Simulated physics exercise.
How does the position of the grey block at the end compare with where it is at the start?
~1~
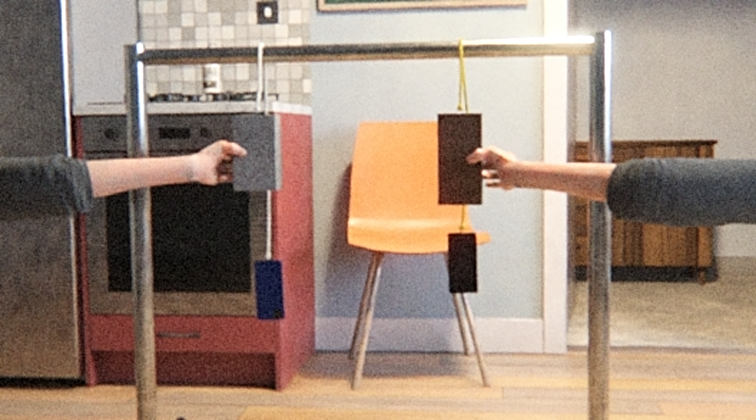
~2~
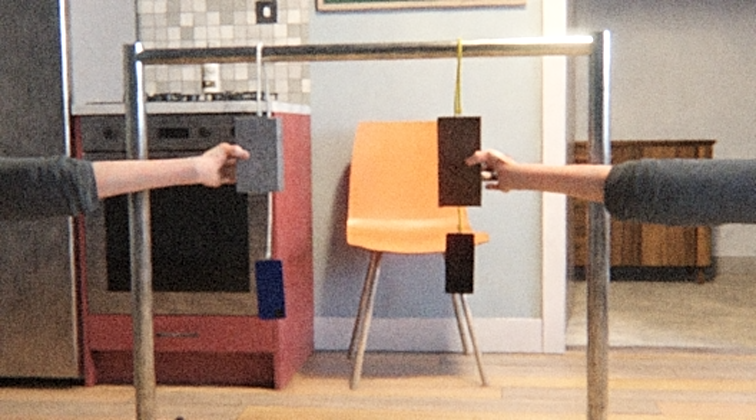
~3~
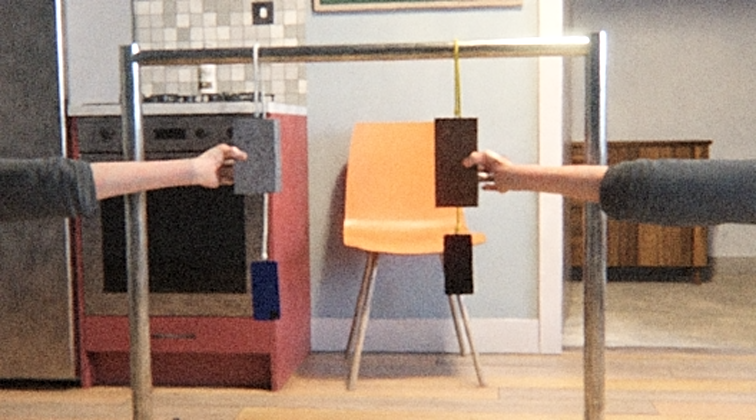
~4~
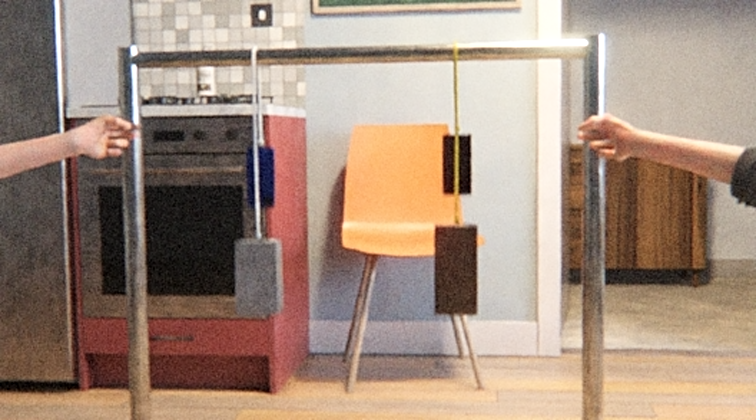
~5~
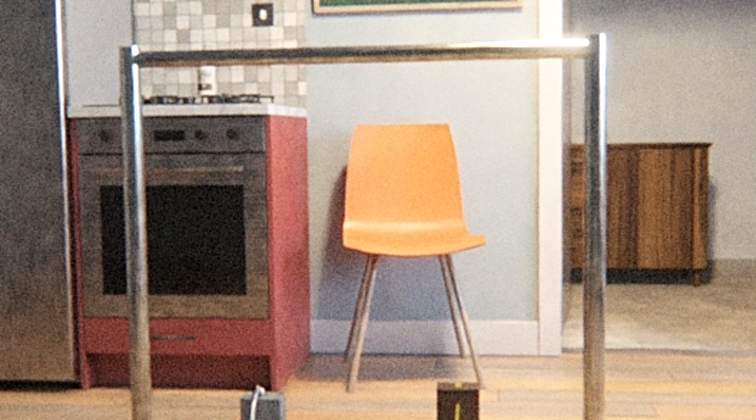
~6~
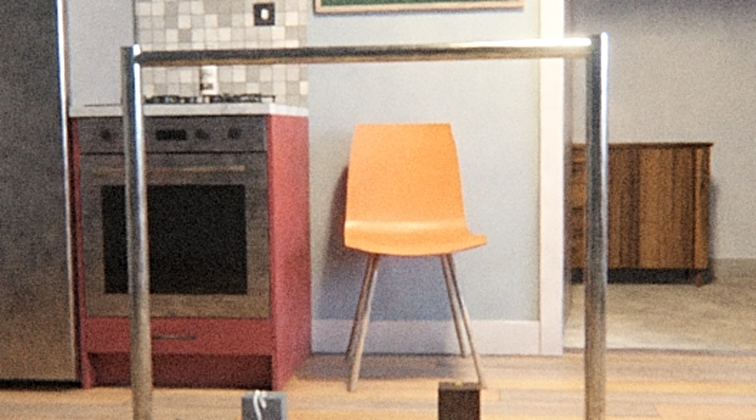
At the start the grey block is held up by a hand beneath the left part of the rail. By the end it is down on the floor, roughly below where it was held.
